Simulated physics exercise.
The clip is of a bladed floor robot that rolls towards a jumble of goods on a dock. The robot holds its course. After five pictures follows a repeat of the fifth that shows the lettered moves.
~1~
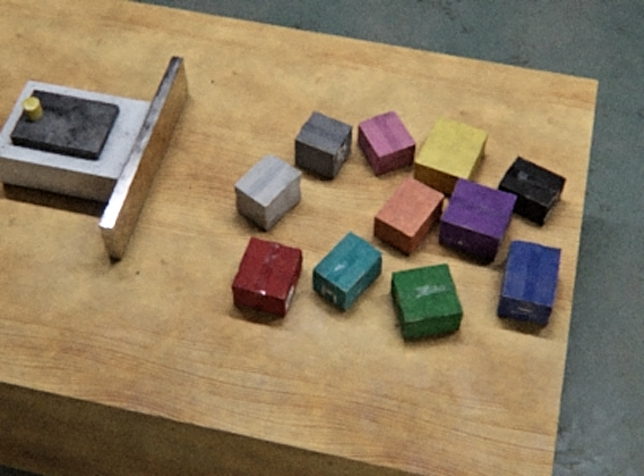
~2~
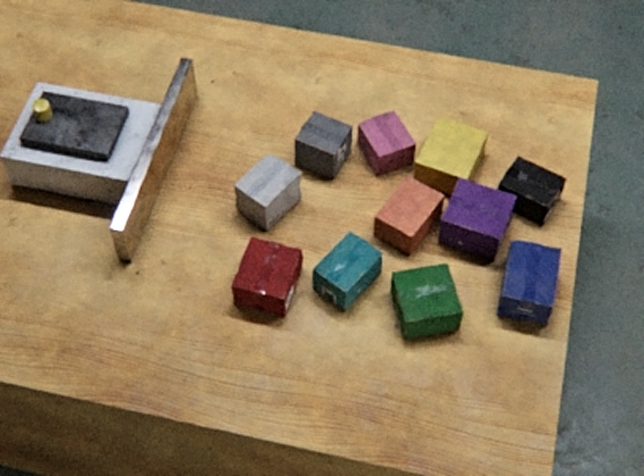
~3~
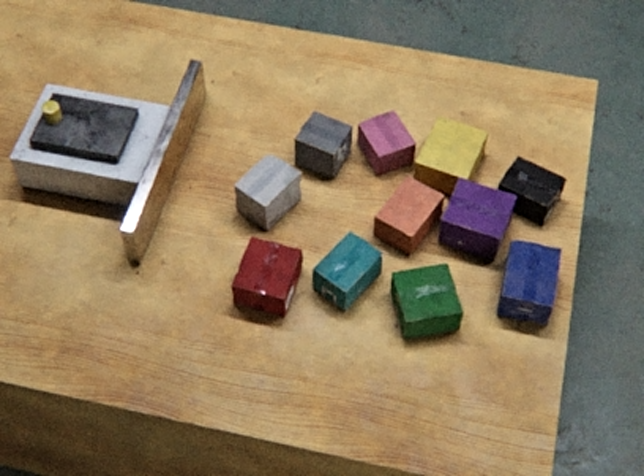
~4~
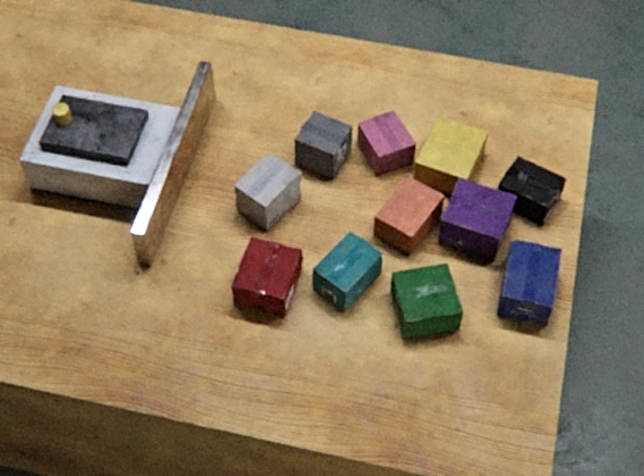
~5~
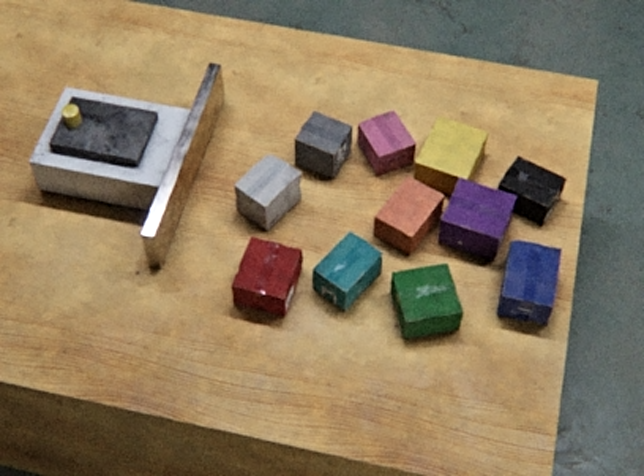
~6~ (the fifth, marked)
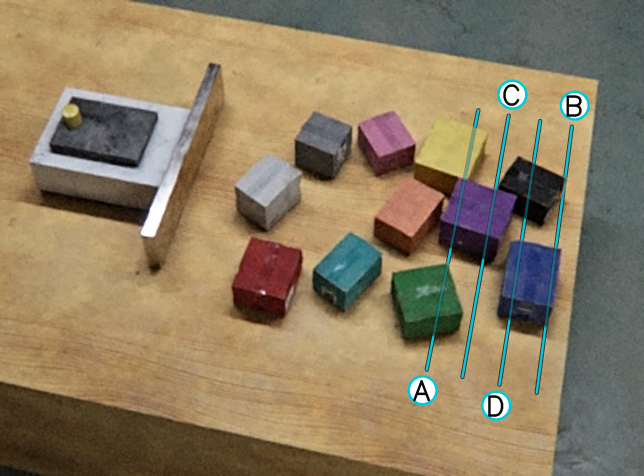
A low white robot with a dark top and an upright metal blade rolled slowly and steadily to the right across a wooden surface, toward a cluster of colourful boxes that stayed still.
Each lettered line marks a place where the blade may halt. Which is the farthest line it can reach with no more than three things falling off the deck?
It can go as far as A.
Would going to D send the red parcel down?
By then, no.
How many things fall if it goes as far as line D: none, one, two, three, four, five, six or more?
In all, six or more.
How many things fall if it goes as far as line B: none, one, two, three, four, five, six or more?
Six or more.
On the marked copy, A at (455, 229); B at (556, 248); C at (487, 235); D at (522, 242).
Taking A. A third of the way, robot (206, 148); red parcel (286, 280); white box (305, 197).
Two thirds of the way, robot (303, 167); black box (563, 196); blue parcel (540, 285).
When it is over, robot (377, 180); black box over the edge; blue parcel over the edge; two fallen.
As for the rest, B drops eleven; C drops four; D drops eight.
